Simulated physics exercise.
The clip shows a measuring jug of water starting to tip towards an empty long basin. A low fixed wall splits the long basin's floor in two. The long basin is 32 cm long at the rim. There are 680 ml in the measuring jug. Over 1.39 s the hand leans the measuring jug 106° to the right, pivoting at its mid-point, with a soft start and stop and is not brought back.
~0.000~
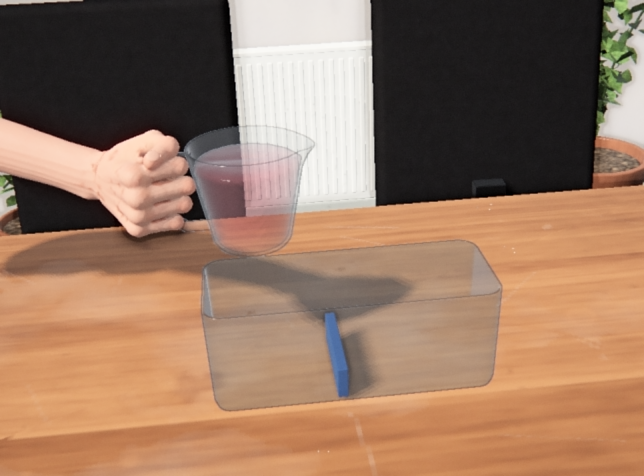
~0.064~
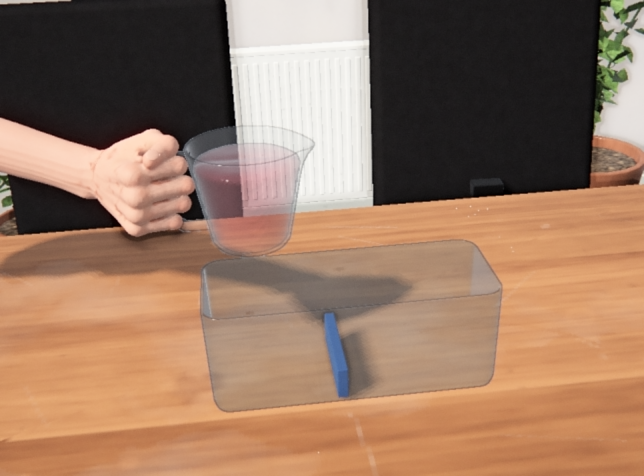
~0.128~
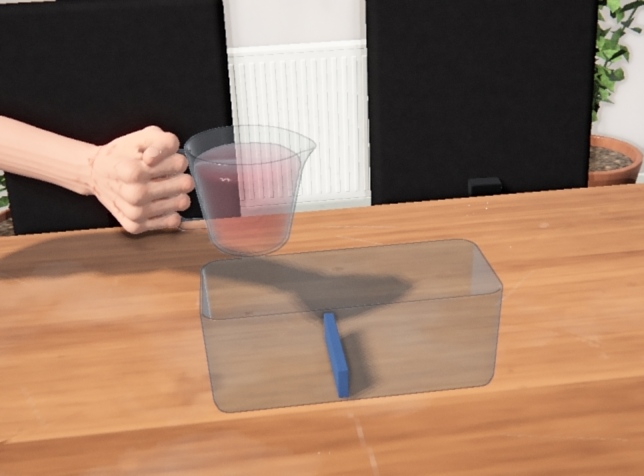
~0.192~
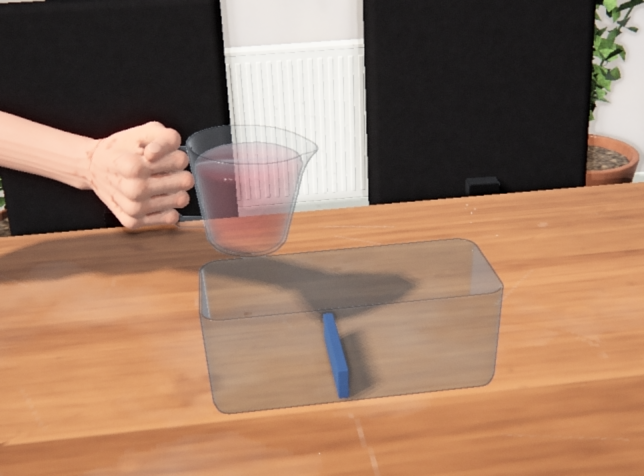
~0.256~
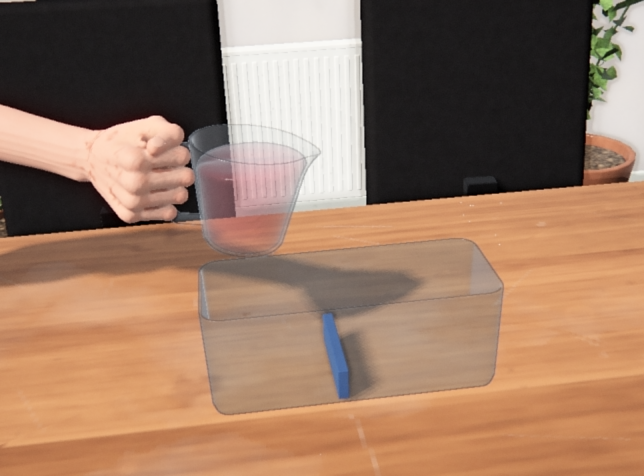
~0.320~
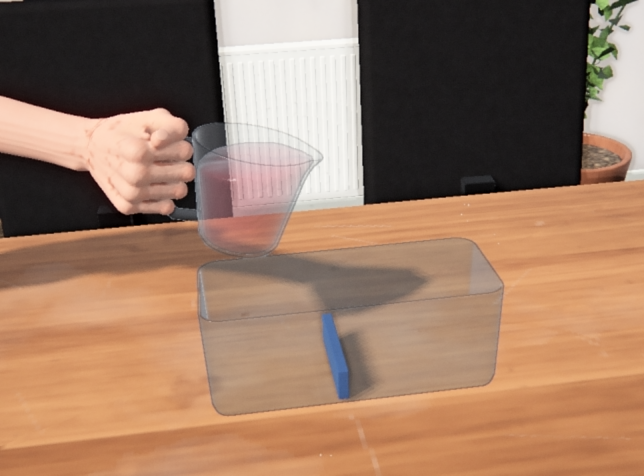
We see a hand holding a clear measuring jug of pinkish liquid above an empty, transparent long basin with a short blue wall inside, on a wooden table; the hand slowly leans the jug slightly to the right.
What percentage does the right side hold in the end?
The far part has some 92 per cent.
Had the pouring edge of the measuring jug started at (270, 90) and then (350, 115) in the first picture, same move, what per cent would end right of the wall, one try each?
First 75, then 95 per cent.
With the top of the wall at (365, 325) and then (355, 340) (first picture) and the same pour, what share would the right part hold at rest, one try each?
First 70, then 75 per cent.
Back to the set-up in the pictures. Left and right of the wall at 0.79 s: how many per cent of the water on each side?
Left about 0, right about 14.
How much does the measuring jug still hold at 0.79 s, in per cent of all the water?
Near 68 in a hundred.
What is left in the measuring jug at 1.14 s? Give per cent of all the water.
Near 12 in a hundred.
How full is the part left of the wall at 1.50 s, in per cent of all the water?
Some 6 per cent.
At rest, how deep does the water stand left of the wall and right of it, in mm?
Left about 2 mm, right about 30 mm.
Then, 0.79 s in, the tilt is 64° and 67 per cent is still to pour, 0 is left of the wall and 15 right of it.
Then, 1.14 s in, the tilt is 98° and 12 per cent is still to pour, 3 is left of the wall and 76 right of it.
Then, 1.50 s in, the tilt is 106° and 0 per cent is still to pour, 6 is left of the wall and 93 right of it.
Then, 1.89 s in, the tilt is 106° and 0 per cent is still to pour, 8 is left of the wall and 92 right of it.
Finally, 8 per cent lies left of the wall, 92 right of it and 1 outside.
